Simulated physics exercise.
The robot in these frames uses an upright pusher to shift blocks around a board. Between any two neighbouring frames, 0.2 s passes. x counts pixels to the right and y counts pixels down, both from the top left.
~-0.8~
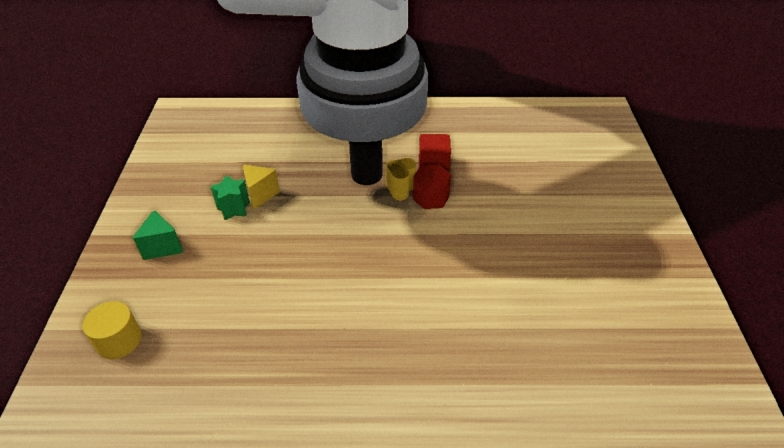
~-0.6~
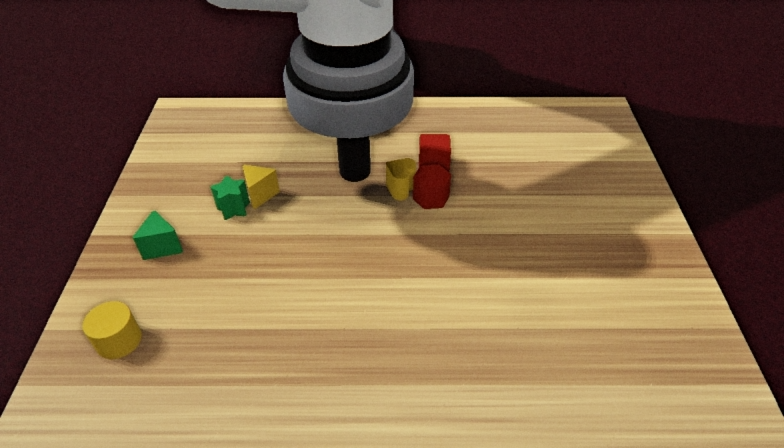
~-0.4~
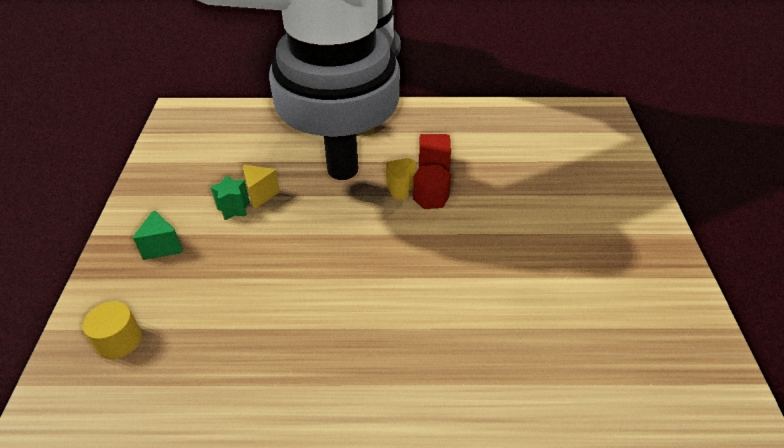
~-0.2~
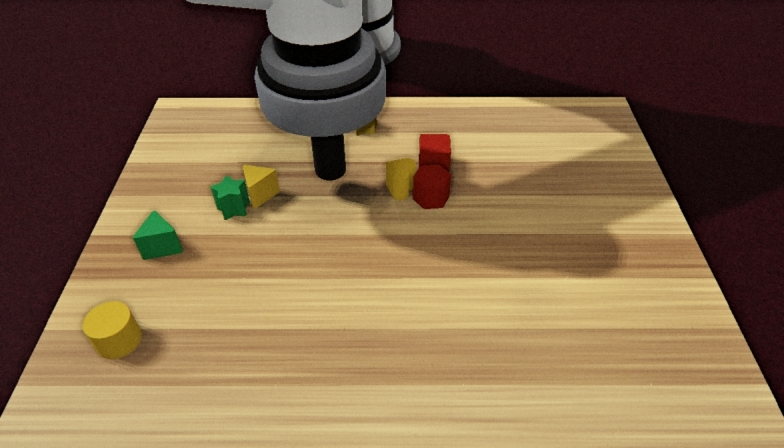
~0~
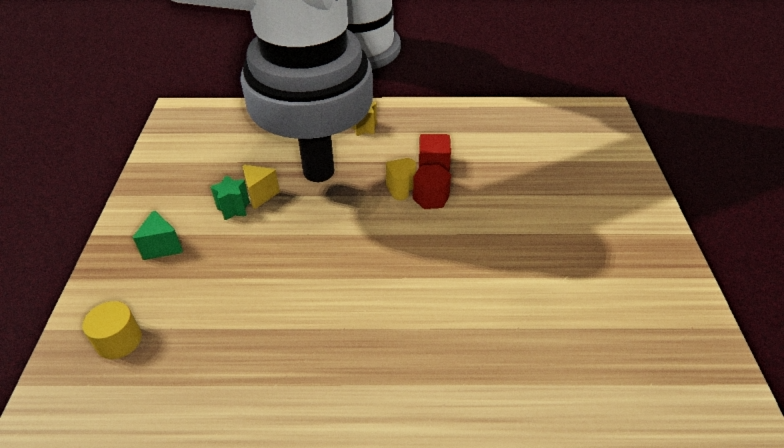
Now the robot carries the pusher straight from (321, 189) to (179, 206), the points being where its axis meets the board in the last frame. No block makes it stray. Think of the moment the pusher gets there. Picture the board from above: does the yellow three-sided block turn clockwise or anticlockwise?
Viewed from above, counterclockwise.
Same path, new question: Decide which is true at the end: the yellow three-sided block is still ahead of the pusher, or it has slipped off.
When the path ends, it will sit ahead of the pusher.
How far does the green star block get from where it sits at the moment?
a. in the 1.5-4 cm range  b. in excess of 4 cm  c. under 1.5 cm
The correct letter is b.
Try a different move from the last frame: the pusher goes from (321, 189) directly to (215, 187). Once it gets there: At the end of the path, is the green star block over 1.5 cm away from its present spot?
Yes, I think so.
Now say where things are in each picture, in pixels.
The first picture shows pusher's lower end at (367, 177); green three-sided block at (153, 226); green star block at (228, 186); yellow three-sided block at (256, 173).
The second picture shows pusher at (355, 173); blocks still.
The third picture shows pusher at (343, 172); blocks still.
The fourth picture shows pusher at (331, 172); blocks still.
The fifth picture shows pusher at (319, 174); green three-sided block at (153, 226); green star block at (228, 186); yellow three-sided block at (256, 173).
What follows on the original path. One third of the way, pusher at (270, 179); green star block at (224, 188); yellow three-sided block at (241, 173), turned 45° anticlockwise.
Two thirds of the way, pusher at (222, 184); green star block at (200, 199), turned 30° anticlockwise; yellow three-sided block at (192, 179), turned 55° anticlockwise.
At the end, pusher at (174, 191); green three-sided block still; green star block at (181, 204), turned 105° anticlockwise; yellow three-sided block at (145, 182), turned 25° anticlockwise.
